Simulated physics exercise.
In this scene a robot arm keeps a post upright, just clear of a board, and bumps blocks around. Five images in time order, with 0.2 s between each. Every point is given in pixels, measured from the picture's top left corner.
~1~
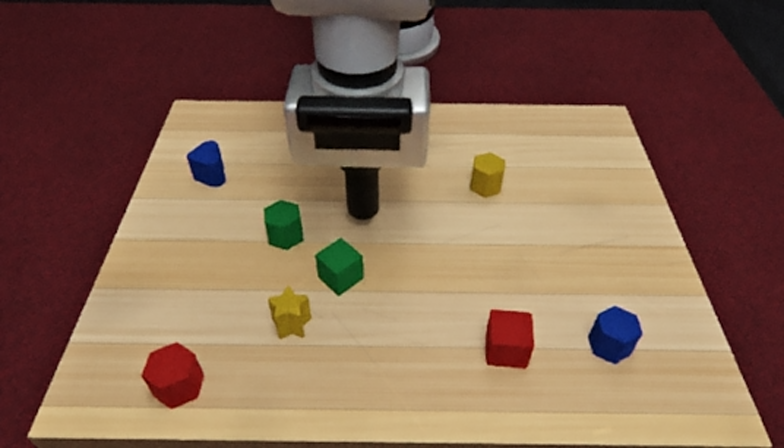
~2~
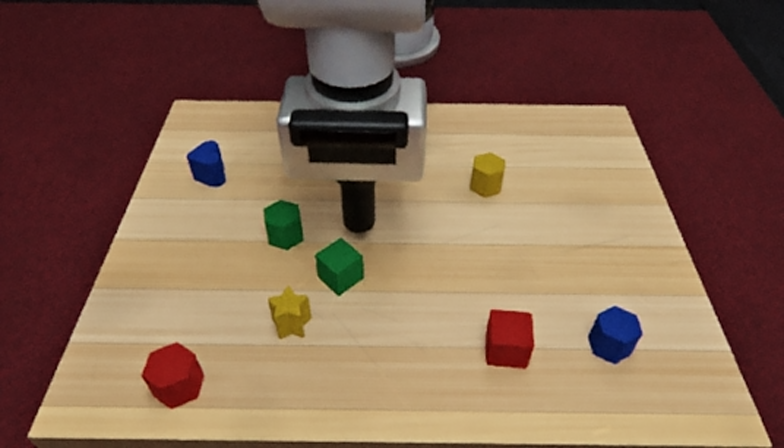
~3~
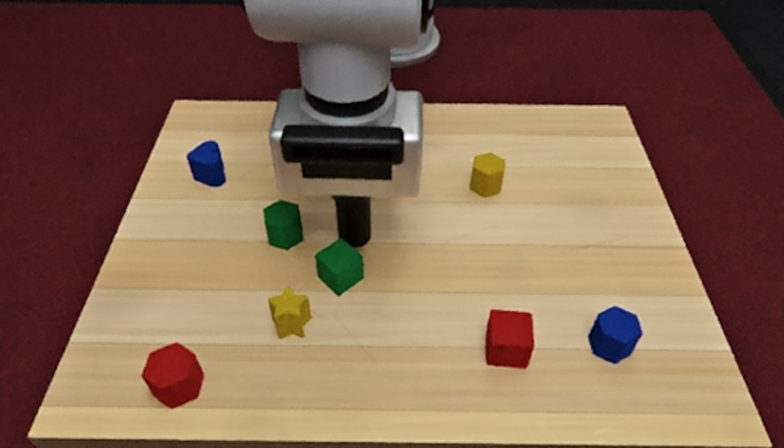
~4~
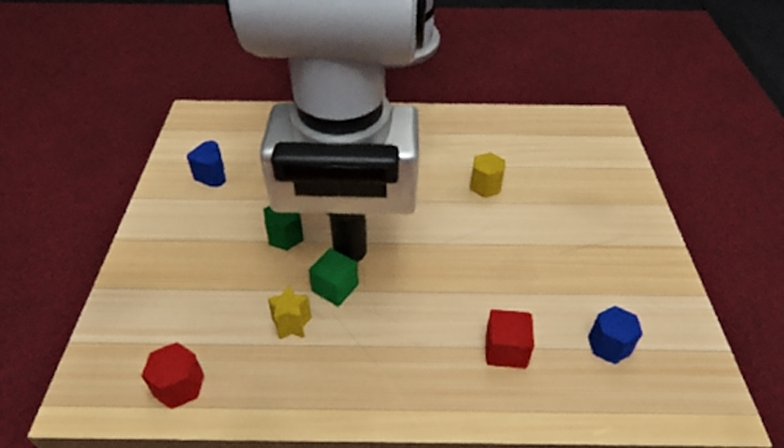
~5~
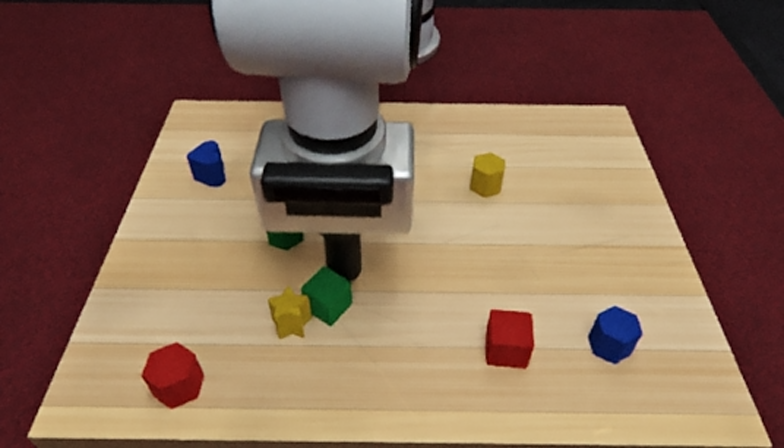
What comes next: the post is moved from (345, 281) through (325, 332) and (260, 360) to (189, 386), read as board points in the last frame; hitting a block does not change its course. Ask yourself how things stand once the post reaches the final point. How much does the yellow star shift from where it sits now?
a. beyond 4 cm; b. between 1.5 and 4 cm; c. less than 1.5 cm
It's a.
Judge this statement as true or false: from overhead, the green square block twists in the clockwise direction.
That is false.
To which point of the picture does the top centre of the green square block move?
At roughly (279, 366).
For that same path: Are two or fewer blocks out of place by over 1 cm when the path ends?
Going by the path, no.
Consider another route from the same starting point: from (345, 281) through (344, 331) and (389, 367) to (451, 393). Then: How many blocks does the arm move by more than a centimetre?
I'm going with two.
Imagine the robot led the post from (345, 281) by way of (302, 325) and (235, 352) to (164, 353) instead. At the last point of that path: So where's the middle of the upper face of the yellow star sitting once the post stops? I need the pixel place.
So, by the moment the path ends, you'll find the top centre of the yellow star at (117, 348).
What follows on the original path. One third of the way, post at (322, 321); yellow star at (274, 318), turned 90° clockwise; green square block at (303, 341).
Two thirds of the way, post at (257, 349); yellow star at (226, 323); green square block at (279, 366), turned 60° anticlockwise.
At the end, post at (184, 375); red hexagon at (130, 378); green hexagon unmoved; yellow star at (206, 325), turned 210° clockwise; green square block at (279, 366), turned 60° anticlockwise.
